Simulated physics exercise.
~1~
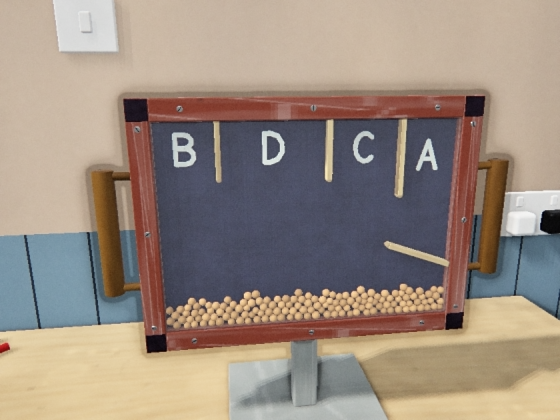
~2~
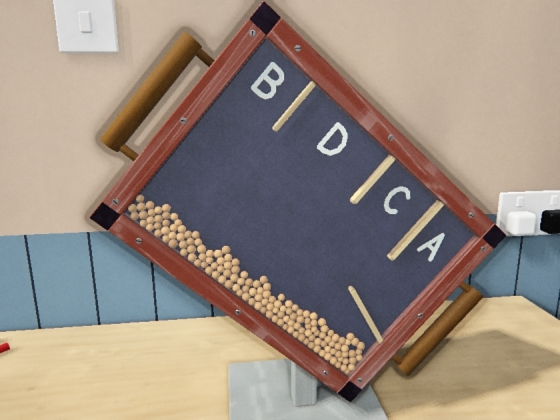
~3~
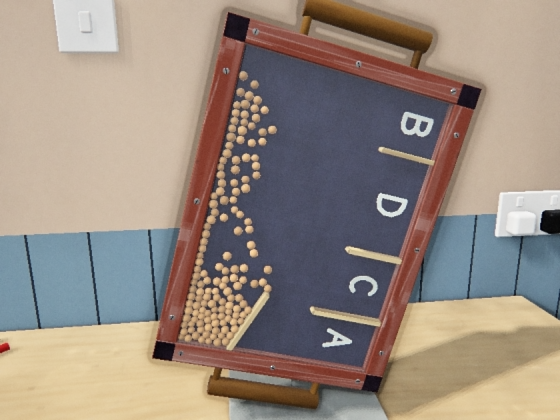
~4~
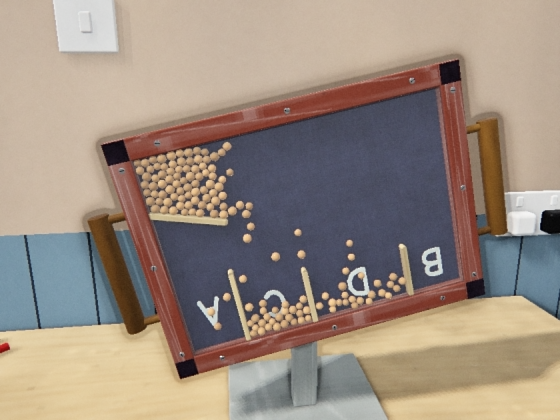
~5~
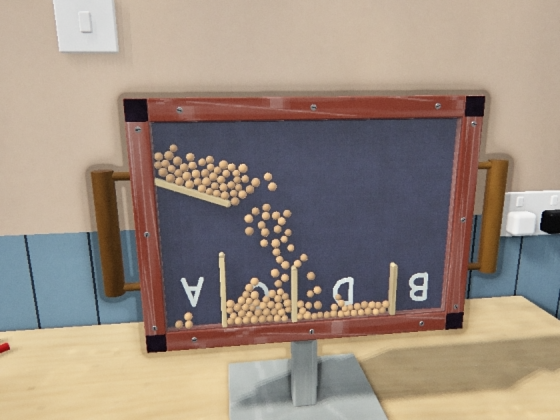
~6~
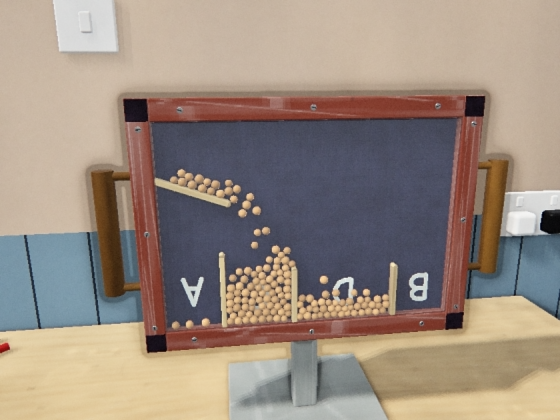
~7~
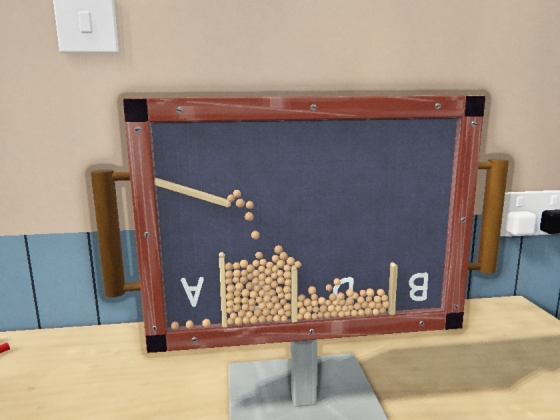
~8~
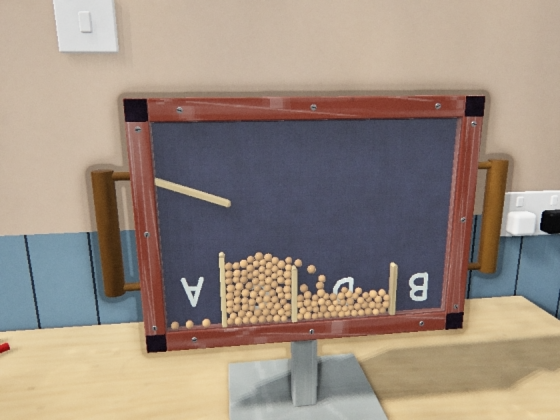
On a wooden table against a beige and blue wall, a framed case of small wooden beads turned clockwise until it was upside down, and the beads poured off a slanted strip, mostly filling pockets C and D, with few in A and none in B.
